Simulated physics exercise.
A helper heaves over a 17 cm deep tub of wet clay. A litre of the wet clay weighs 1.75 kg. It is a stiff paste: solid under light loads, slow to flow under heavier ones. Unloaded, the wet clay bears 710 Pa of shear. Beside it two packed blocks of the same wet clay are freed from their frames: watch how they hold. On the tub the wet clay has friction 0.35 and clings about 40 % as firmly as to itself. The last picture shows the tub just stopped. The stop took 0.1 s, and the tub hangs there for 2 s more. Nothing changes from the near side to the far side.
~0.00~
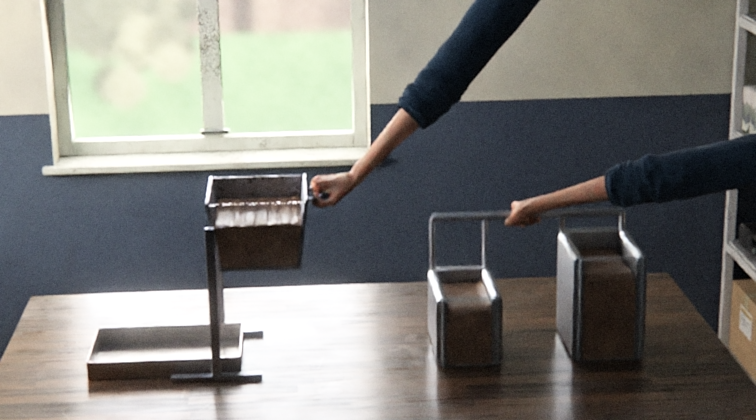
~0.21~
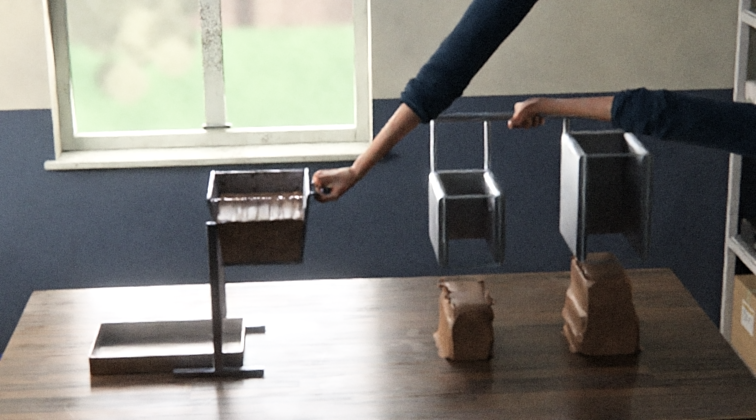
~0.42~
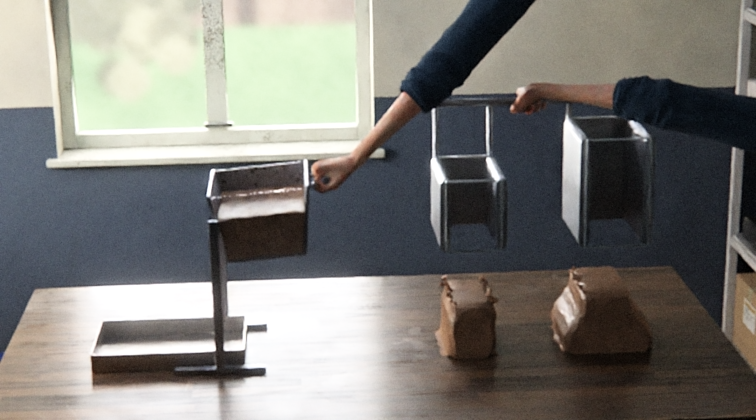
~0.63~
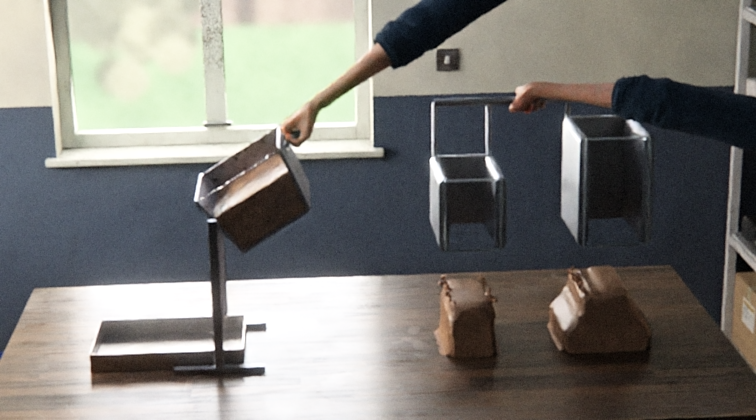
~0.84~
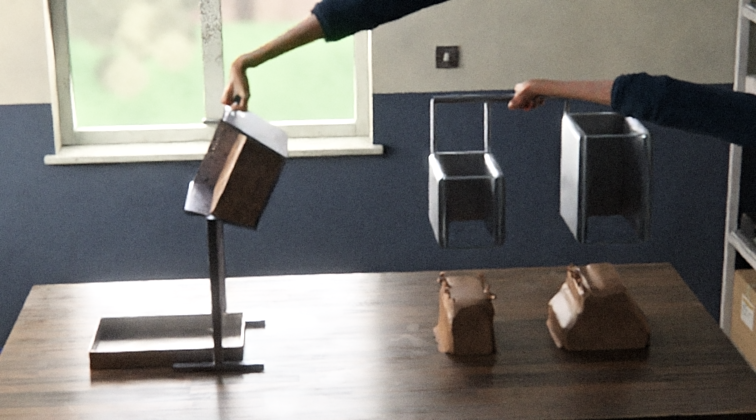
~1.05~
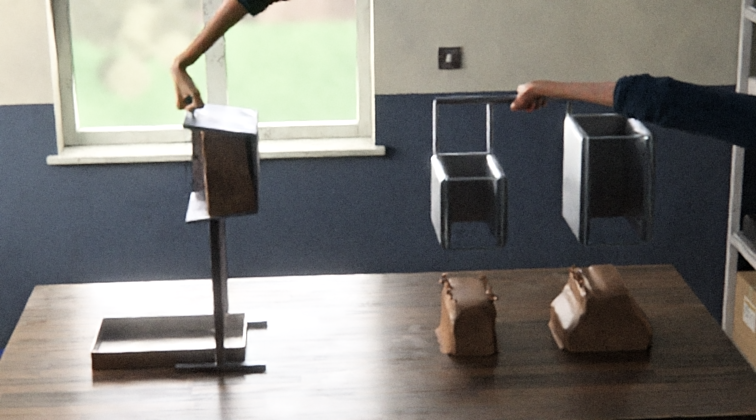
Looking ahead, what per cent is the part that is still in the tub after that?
It comes to some 38 %.
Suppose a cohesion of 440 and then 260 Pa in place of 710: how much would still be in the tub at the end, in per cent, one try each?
In that order: 50 %, 40 %.
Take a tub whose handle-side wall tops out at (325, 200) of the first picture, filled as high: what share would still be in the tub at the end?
In that case some 35 per cent.
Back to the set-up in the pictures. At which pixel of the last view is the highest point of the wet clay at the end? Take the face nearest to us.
Near (237, 180).
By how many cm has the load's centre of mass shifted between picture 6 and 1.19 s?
About 4 cm.
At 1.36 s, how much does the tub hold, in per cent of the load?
Near 70 %.
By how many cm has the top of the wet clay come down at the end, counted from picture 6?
About 11 cm.
After 1.19 s, the tub is at 89 degrees and holds 100 %.
After 1.36 s, the tub is at 89 degrees and holds 70 %.
After 1.53 s, the tub is at 89 degrees and holds 44 %.
After 1.70 s, the tub is at 89 degrees and holds 38 %.
After 3.05 s, at the end, the tub is at 89 degrees and holds 38 %.
